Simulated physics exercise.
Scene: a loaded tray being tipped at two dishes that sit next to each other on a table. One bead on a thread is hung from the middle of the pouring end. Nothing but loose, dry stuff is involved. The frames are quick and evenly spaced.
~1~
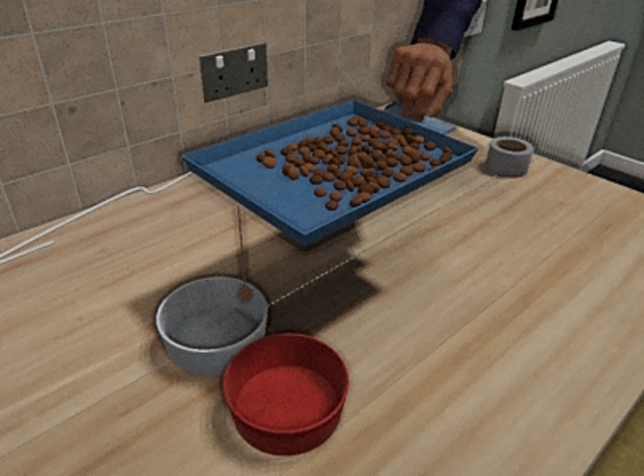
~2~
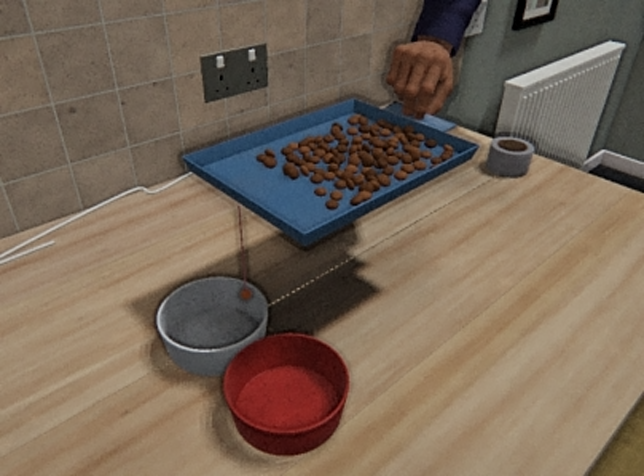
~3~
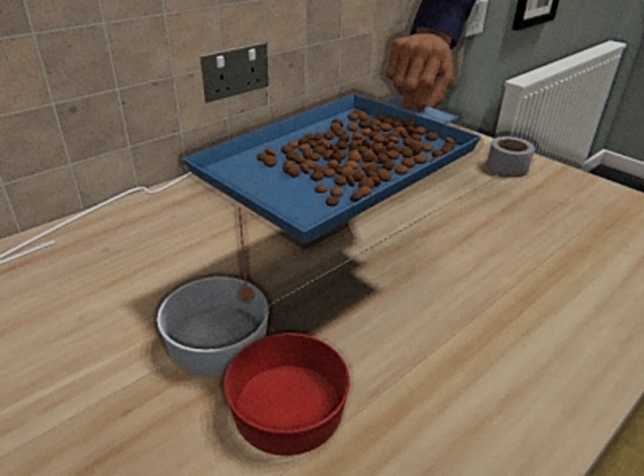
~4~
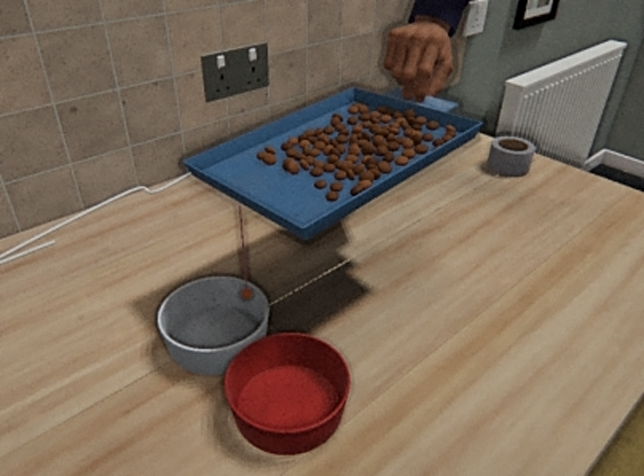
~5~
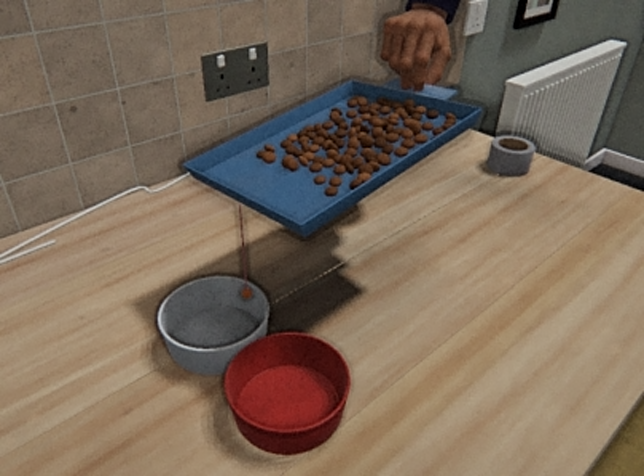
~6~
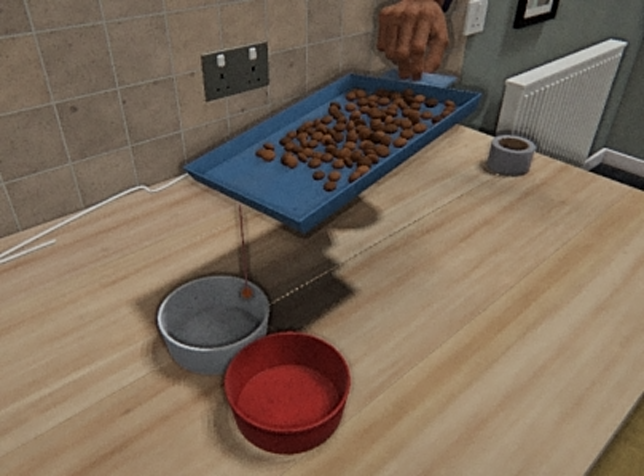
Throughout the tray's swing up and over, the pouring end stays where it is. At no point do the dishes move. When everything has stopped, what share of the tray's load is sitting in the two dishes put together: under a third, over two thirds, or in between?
Under a third.
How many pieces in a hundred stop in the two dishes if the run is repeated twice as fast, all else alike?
About 10 per cent.
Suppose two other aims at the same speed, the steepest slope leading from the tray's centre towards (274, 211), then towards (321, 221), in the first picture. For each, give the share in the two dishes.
First heading roughly 90 %, second roughly 70 %.
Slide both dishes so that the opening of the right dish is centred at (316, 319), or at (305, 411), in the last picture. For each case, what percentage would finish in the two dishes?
You'd get 50 in a hundred the first time and 0 in a hundred the second.
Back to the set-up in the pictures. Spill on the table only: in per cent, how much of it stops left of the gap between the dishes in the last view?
Around 90 percent of the pieces.
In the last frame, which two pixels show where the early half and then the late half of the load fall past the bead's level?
Around (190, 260) first; around (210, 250) second.
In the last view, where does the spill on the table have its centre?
Their resting centre is at about (193, 285).
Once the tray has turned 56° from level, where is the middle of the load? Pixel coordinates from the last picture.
About (229, 161).
Shortly afterwards, tray tipped steeply; all but a few on the tray; only a few outside both; a little in the air.
Next, tray tipped right over; near half on the tray; a little in the left dish; near a third outside both; a little in the air.
Some moments later, tray tipped past a quarter turn; near a quarter in the left dish; the bulk outside both.
In the end, tray tipped past a quarter turn; none at all in the right dish; near a quarter in the left dish; the bulk outside both.
